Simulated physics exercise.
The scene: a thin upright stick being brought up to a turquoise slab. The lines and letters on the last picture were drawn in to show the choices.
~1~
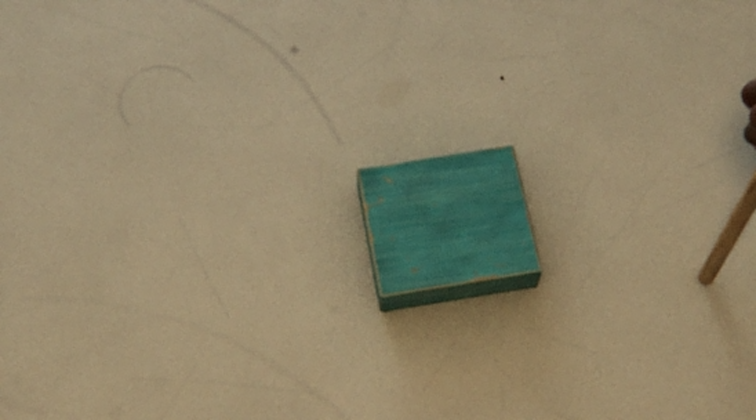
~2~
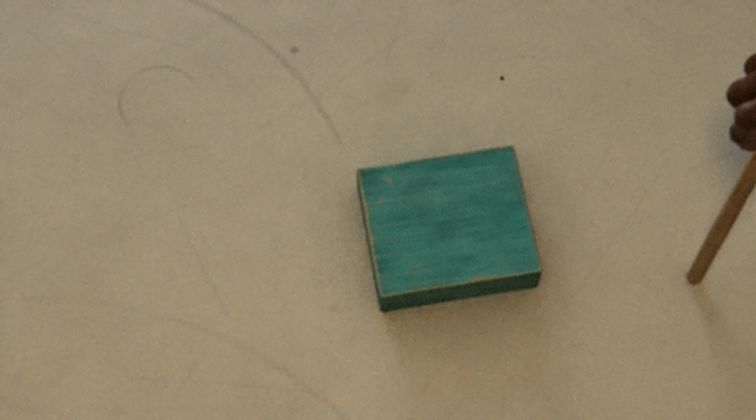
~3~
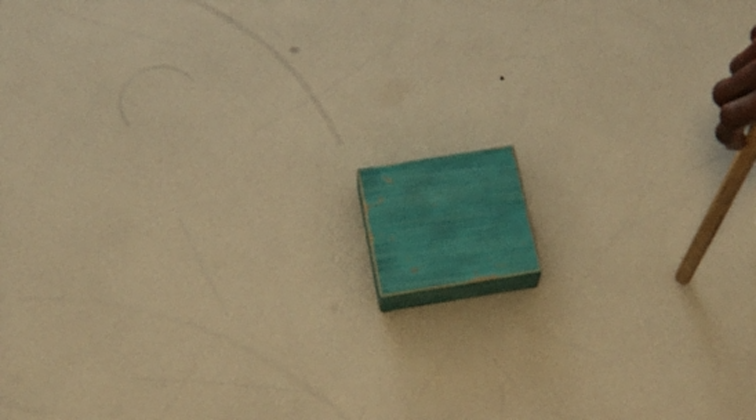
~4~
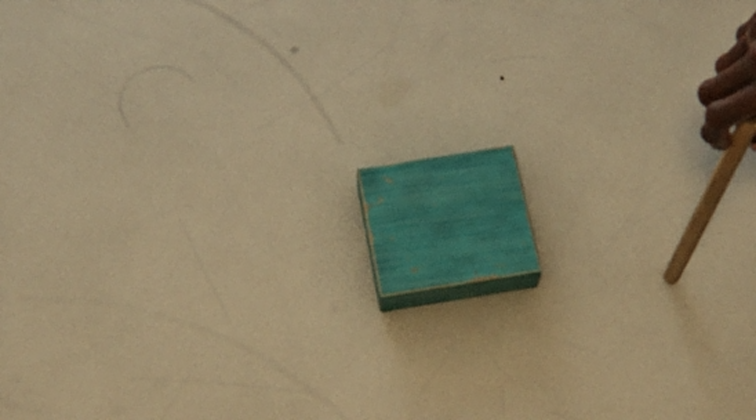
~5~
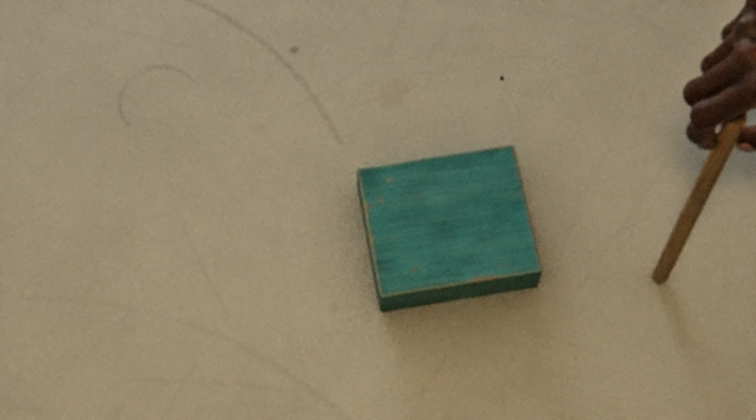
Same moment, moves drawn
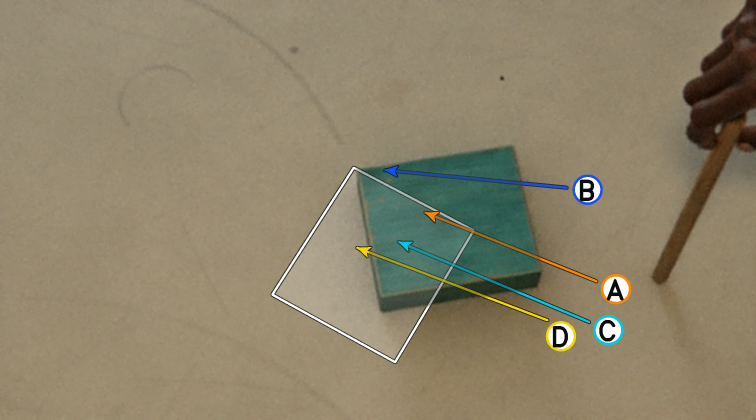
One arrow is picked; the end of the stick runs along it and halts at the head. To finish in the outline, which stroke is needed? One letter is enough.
B.
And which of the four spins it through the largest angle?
B.
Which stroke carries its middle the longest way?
A.
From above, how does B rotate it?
It turns anticlockwise.
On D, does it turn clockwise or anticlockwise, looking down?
It turns clockwise.
On the marked copy, A from (597, 281) to (425, 212); B from (567, 188) to (385, 170); C from (589, 322) to (399, 242); D from (547, 320) to (357, 248).
Following B. Soon after the start, foot of the stick (501, 182), piece (434, 226).
Later, foot of the stick (435, 176), piece (398, 239).
In the end, foot of the stick (385, 171), piece (377, 242); it fills the outline.
As for the rest, A leaves the piece out of the outline, at (333, 196); C leaves the piece out of the outline, at (397, 154); D leaves the piece out of the outline, at (418, 170).
